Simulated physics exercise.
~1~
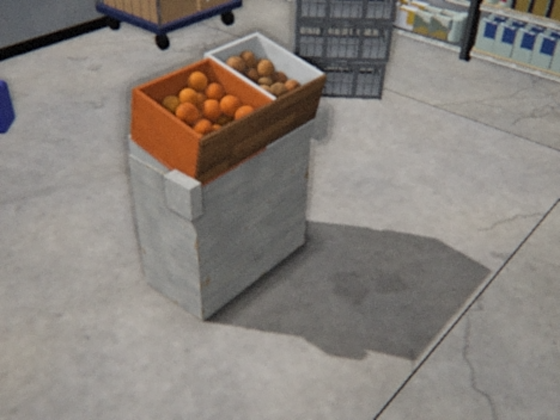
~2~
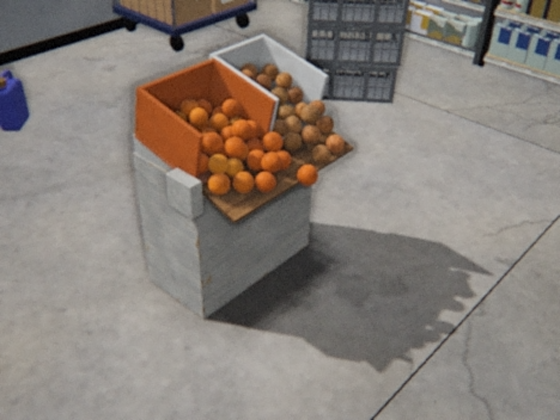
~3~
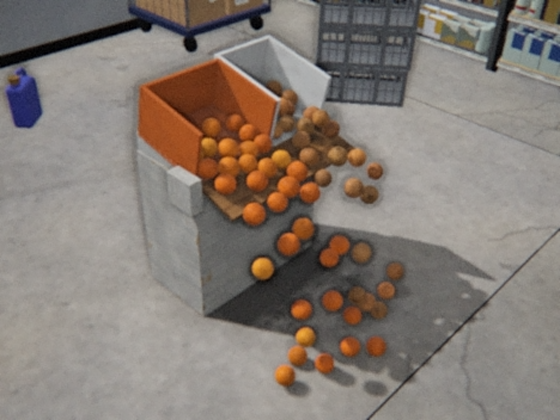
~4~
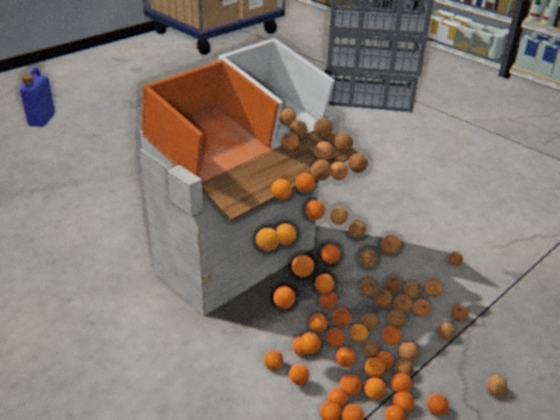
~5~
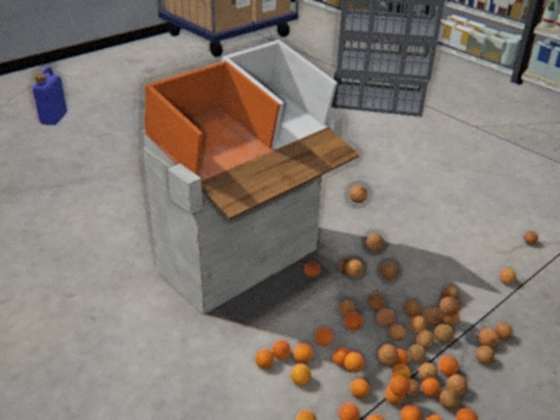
A pale grey stand holds two sloping hoppers side by side on a concrete storeroom floor, seen from above as the view drifts slightly sideways. The orange hopper in front is full of oranges, the white one behind holds brownish onions, and crates, a trolley and shelves stand beyond. The wooden flap across their front drops open to the right, and both loads slide onto it. Oranges and onions then spill over its edge, tumbling down and scattering across the floor at the lower right. Finally both hoppers are empty, the flap remains lowered, and the last few pieces are still dropping towards the spread below.
